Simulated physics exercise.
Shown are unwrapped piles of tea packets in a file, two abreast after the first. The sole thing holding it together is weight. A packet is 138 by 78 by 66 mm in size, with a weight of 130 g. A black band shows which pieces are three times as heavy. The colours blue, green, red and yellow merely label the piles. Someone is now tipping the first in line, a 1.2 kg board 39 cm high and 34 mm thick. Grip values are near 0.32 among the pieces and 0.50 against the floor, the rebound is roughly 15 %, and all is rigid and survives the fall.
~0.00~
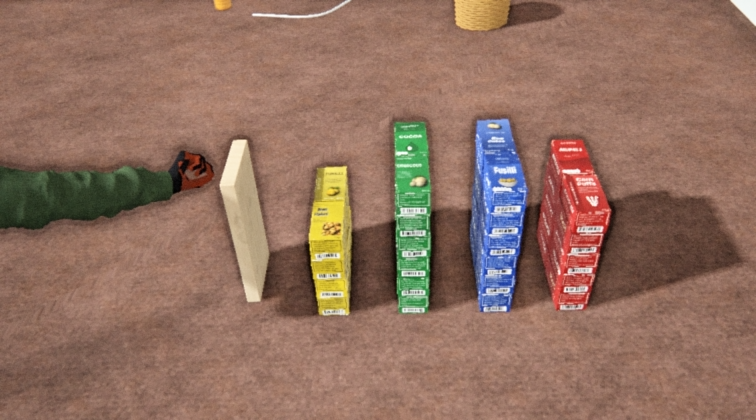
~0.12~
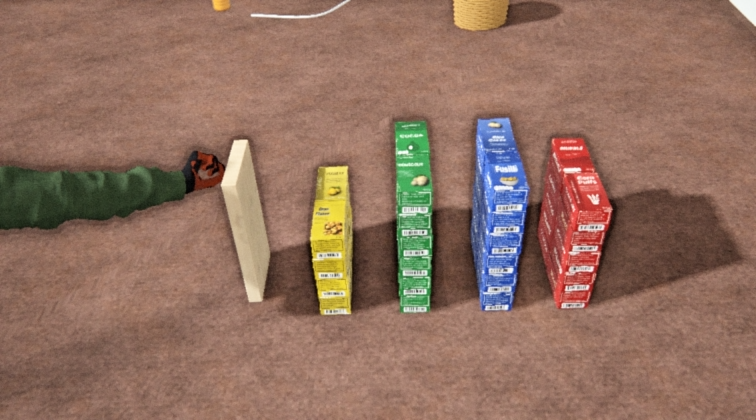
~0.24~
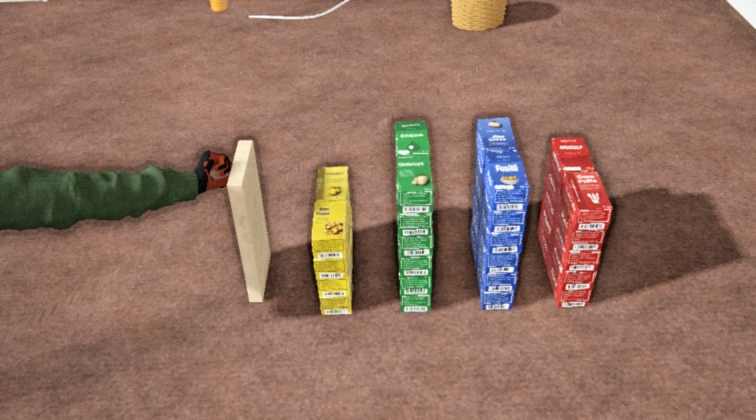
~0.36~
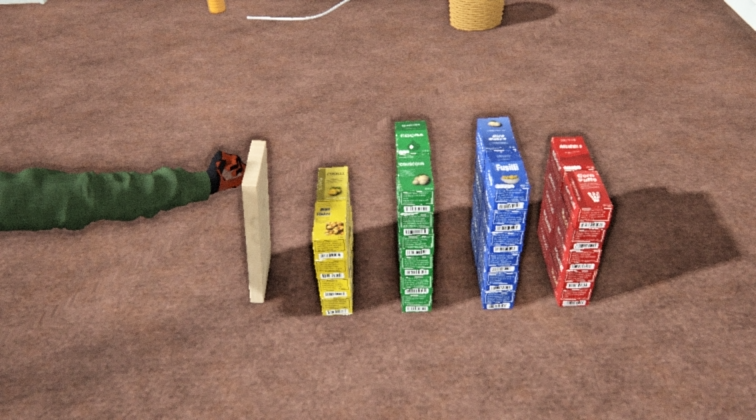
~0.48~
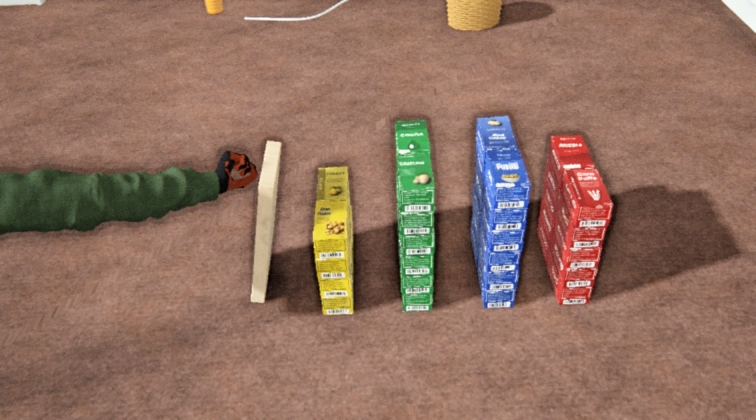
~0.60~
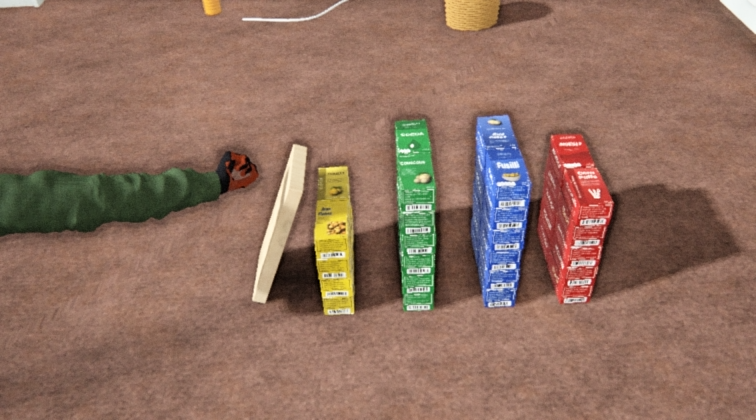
To begin with, a green-sleeved arm reaches from the left toward an upright pale board, with yellow, green, blue and red stacks of packets standing to its right. The hand pushes the board, which tilts rightward, then halts while the board leans further toward the unmoving yellow stack.
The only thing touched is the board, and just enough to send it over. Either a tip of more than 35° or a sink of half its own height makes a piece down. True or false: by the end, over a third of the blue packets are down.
True.
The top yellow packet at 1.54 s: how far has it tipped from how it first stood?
Rotation: Approx. 50°.
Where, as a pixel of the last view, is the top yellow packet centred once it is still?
Look near (451, 261) in the final frame.
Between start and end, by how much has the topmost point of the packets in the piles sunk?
By about 19 cm, start to end.
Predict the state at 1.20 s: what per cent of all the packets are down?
By that time it is 0 percent.
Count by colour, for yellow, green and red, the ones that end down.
Down at the end - yellow 8, green 11, red 10.
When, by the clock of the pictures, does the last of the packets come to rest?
Around 3.0 seconds.
After 1.20 s, board 56° from upright; none of the 12 blue packets down (0 of 42 in all colours); top blue packet unmoved; top yellow packet leaning 19°, 30 mm lower.
After 1.54 s, board 68° from upright; none of the 12 blue packets down (19 of 42 in all colours); top blue packet leaning 12°; top yellow packet leaning 48°, 9 cm lower.
After 1.86 s, board 68° from upright; 11 of the 12 blue packets down (36 of 42 in all colours); top blue packet leaning 45°, 13 cm lower; top green packet leaning 49°, 16 cm lower.
After 2.12 s, board 68° from upright; 11 of the 12 blue packets down (40 of 42 in all colours); top blue packet upside down; top green packet upside down.
At rest (3.3 s), board 68° from upright; 11 of the 12 blue packets down (40 of 42 in all colours); top blue packet upside down; top green packet upside down. That is 92 per cent. As the last picture would show them, middles, top green packet near (616, 251).
